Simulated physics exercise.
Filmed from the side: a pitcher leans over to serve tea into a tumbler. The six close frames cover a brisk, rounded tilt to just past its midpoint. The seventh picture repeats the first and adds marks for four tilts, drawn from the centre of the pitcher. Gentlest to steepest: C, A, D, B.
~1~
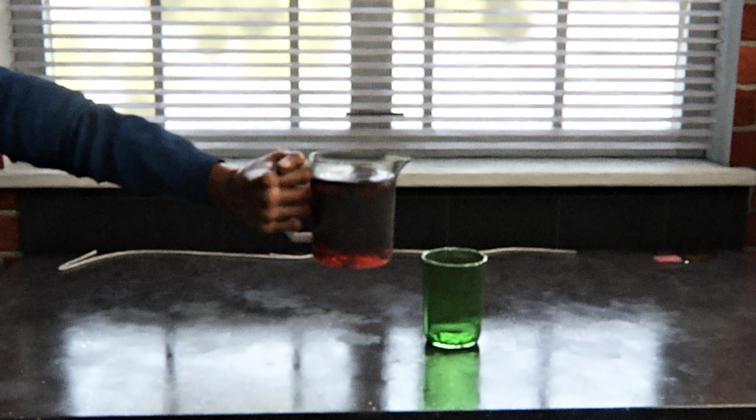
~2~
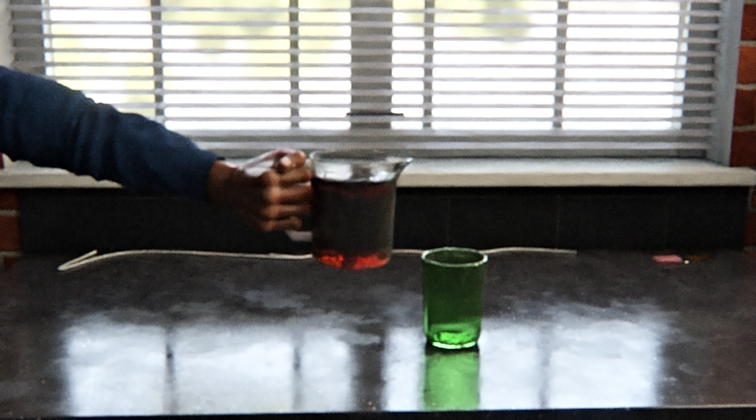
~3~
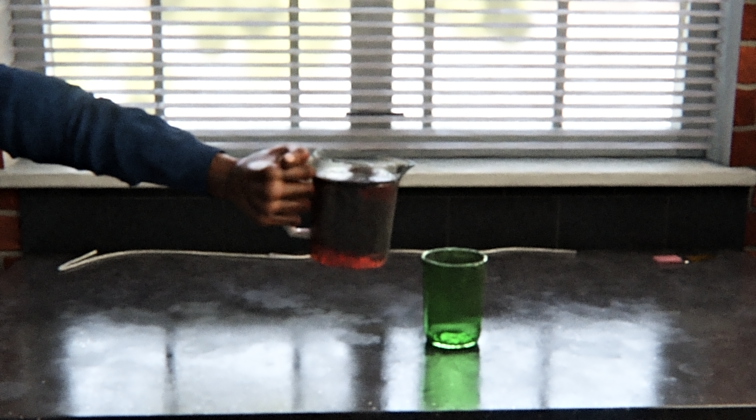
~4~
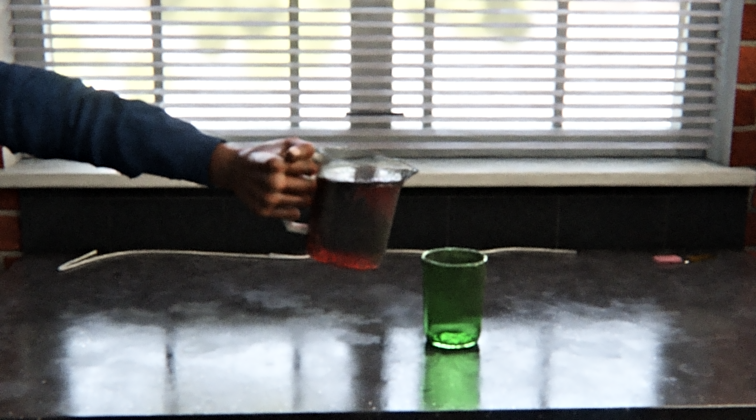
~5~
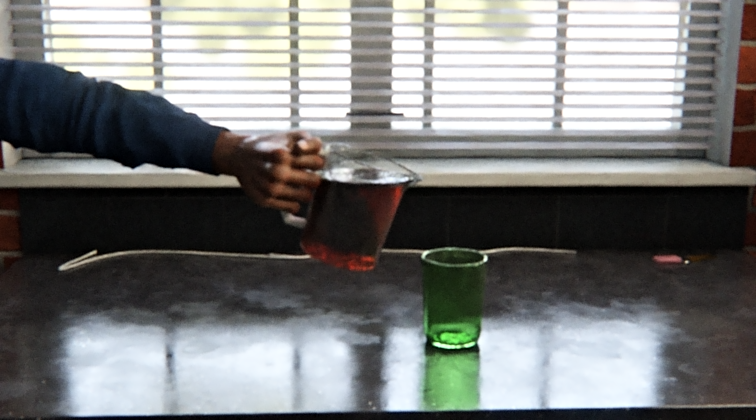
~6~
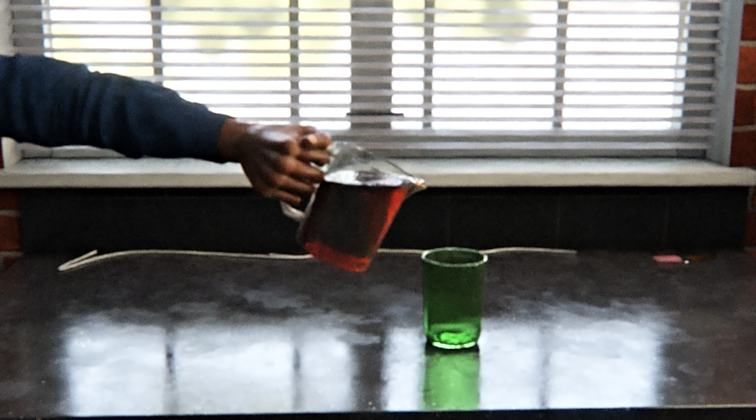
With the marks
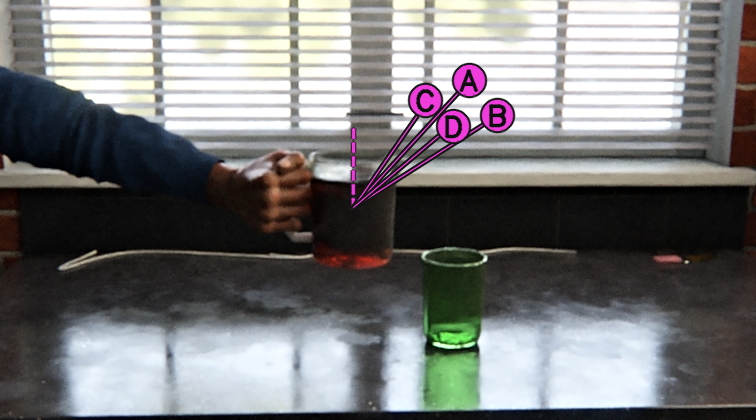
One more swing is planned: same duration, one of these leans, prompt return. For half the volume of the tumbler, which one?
Line D.
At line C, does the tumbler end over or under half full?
Under.
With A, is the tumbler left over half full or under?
Under.
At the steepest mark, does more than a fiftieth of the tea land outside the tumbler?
No.
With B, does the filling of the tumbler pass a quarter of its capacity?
Yes, it does.
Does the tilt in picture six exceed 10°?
Yes.
In magenta, A at (457, 93); B at (483, 124); C at (417, 116); D at (438, 135).
With A, the tumbler ends with about 31 % of what it can hold.
With B, the tumbler ends with about 66 % of what it can hold.
With C, the tumbler ends with about 18 % of what it can hold.
With D, the tumbler ends with about 46 % of what it can hold.
